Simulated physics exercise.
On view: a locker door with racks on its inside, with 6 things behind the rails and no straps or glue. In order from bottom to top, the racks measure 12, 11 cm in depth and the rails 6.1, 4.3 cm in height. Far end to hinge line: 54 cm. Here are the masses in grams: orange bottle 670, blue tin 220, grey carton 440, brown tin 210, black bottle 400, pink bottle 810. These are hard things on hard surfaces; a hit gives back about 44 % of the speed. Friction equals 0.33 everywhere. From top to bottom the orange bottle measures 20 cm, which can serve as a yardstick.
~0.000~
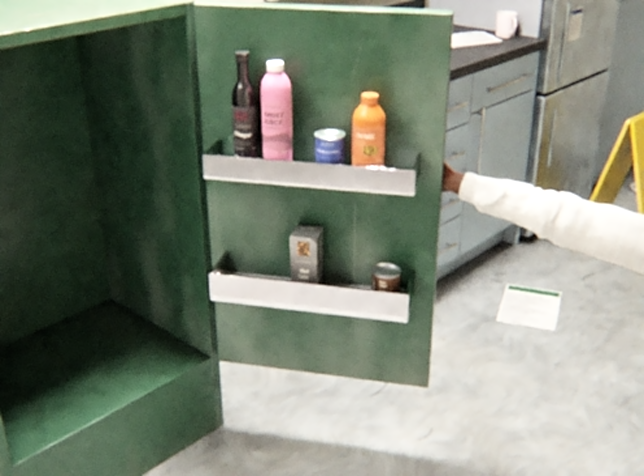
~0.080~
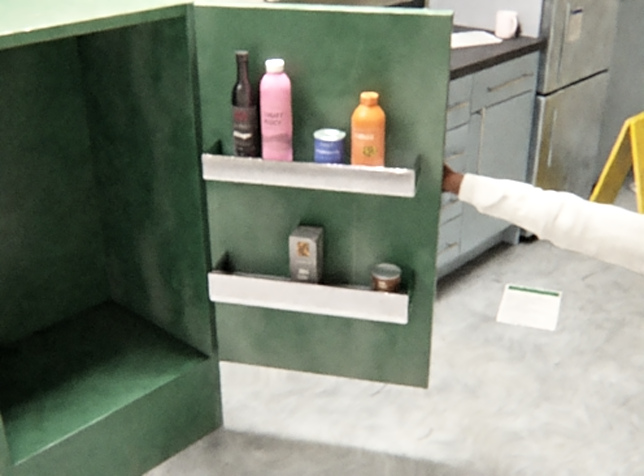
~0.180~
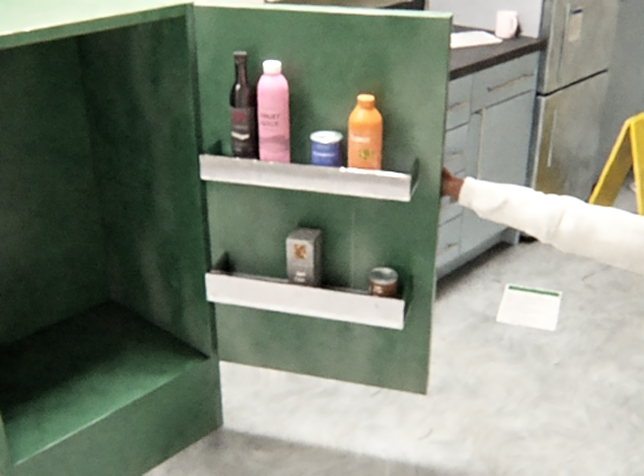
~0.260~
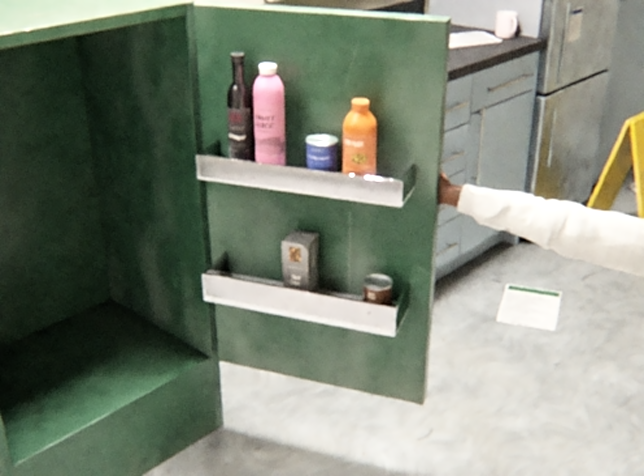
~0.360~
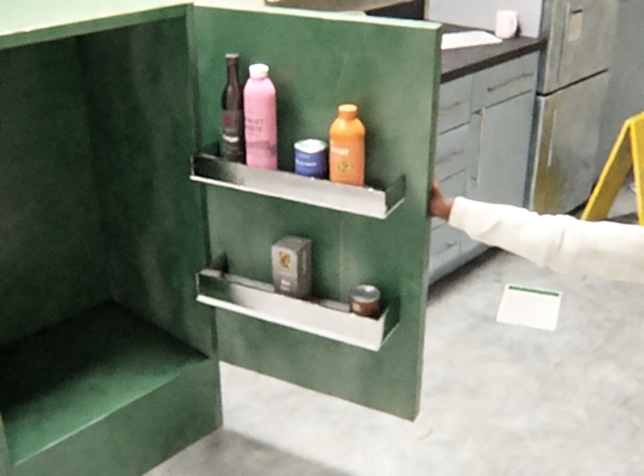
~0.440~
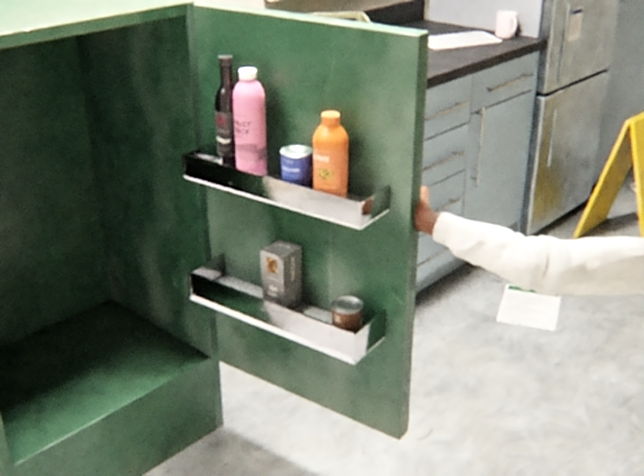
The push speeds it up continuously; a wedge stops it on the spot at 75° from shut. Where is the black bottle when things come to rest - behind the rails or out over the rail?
The black bottle comes to rest behind the rails.
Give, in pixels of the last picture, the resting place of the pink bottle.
It comes to rest somewhere around (211, 130).
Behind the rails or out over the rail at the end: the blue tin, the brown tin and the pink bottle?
Afterwards, the blue tin stays on its support, the brown tin stays on its support, and the pink bottle stays on its support.
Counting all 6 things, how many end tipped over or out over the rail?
The count is 1.
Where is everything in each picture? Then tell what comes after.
The first picture shows door at 120°; black bottle (245, 109); orange bottle (369, 136).
The second picture shows door at 120°; grey carton (307, 260); brown tin (385, 286).
The third picture shows door at 117°; pink bottle (274, 119); orange bottle (365, 139).
The fourth picture shows door at 113°; blue tin (322, 159); grey carton (301, 266).
The fifth picture shows door at 105°; brown tin (364, 309); pink bottle (261, 124).
The sixth picture shows door at 97°; orange bottle (331, 158).
By 0.64 s, door at 75°; orange bottle tilted 8°; blue tin 2 cm from its spot; grey carton 2 cm from its spot.
By 1.14 s, door at 75°; orange bottle now out over the rail; pink bottle 2 cm from its spot; grey carton 3 cm from its spot.
By 1.34 s, door at 75°; grey carton 3 cm from its spot.
By 1.74 s, door at 75°; grey carton 3 cm from its spot; pink bottle 2 cm from its spot.
When it is over (2.3 s), out over the rail, orange bottle; the other 5 within 5 cm of the start. In the last view, black bottle near (206, 118).
